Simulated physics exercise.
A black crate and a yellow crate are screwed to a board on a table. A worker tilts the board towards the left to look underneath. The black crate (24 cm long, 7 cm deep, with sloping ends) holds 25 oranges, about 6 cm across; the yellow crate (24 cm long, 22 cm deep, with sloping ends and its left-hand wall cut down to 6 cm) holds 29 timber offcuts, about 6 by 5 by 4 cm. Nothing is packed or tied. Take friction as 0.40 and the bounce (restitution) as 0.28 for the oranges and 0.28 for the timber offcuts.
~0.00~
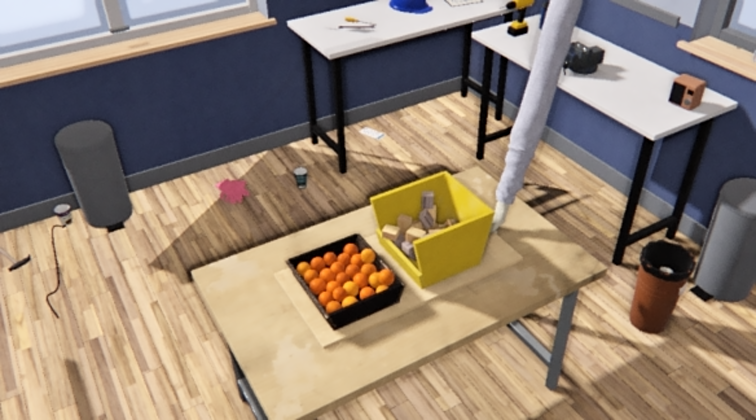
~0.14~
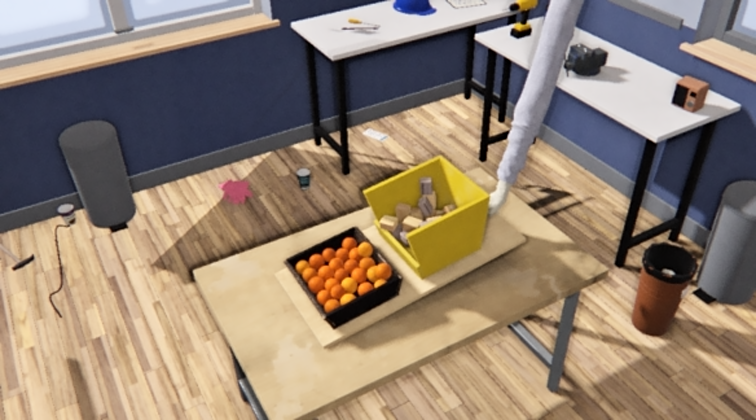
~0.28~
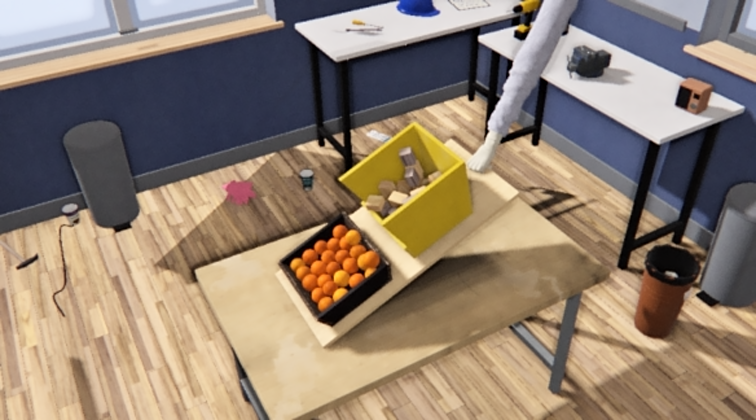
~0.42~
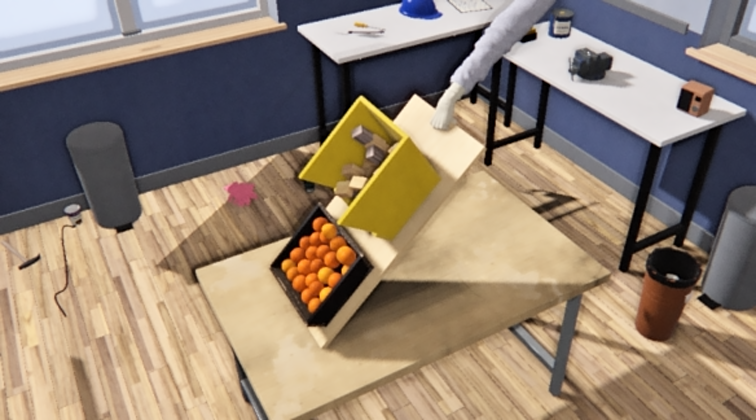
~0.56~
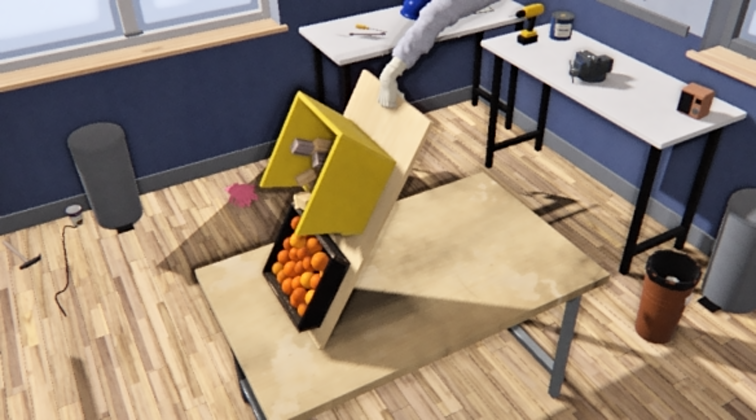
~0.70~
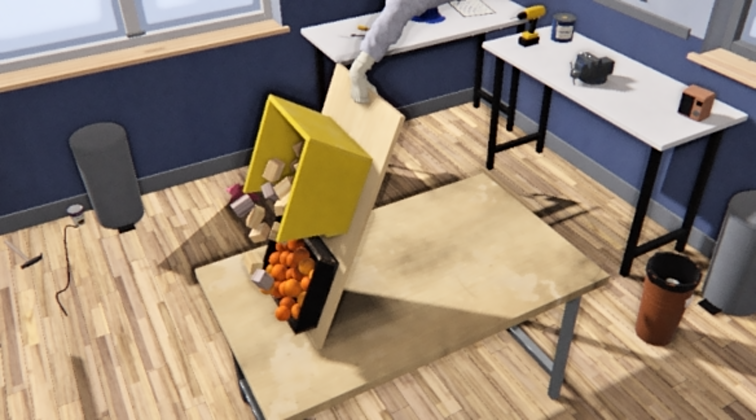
A workshop with blue walls and a plank floor is seen from above, the view shifting very slightly. On a central wooden table, a black crate of oranges sits left of a yellow crate of timber offcuts, both on a pale board, with white benches behind. A pale-sleeved arm lifts the board's right end, tilting it steeply leftward, and offcuts and oranges tumble from the crates.
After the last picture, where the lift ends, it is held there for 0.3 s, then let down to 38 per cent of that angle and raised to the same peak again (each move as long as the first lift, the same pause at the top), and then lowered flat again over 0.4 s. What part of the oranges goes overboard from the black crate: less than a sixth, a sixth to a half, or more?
The black crate loses over half of its oranges.
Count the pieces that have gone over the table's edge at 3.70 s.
Roughly 30.
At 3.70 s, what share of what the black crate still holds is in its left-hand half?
About 90 per cent.
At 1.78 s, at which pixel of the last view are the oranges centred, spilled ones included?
Near (269, 318).
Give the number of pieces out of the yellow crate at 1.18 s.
Out by then, roughly: Yellow crate 25.
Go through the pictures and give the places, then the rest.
In the first frame (each is followed by its nearest rim corner in this view; the camera moves round a little), black crate, (328, 315); yellow crate, (414, 243); 0° from level; none out.
Black crate, (326, 315); yellow crate, (406, 236); 7° from level, in the second frame.
Black crate, (318, 317); yellow crate, (381, 224); 24° from level, in the third frame.
Black crate, (307, 323); yellow crate, (338, 224); 44° from level, in the fourth frame.
Black crate, (298, 329); yellow crate, (296, 234); 61° from level, in the fifth frame.
Black crate, (294, 331); yellow crate, (277, 241); 68° from level; 9 out, the lowest orange at (283, 314), in the sixth frame.
After 1.18 s, tilt 61°; black crate 12 in, 13 out and yellow crate 6 in, 23 out.
After 1.78 s, tilt 27°; black crate 10 in, 15 out and yellow crate 6 in, 23 out.
After 2.62 s, tilt 68°; black crate 9 in, 16 out and yellow crate 6 in, 23 out.
Final count (at 3.70 s), black crate 9 in, 16 out and yellow crate 0 in, 29 out. Asked share, 16 of 25, 64 per cent.
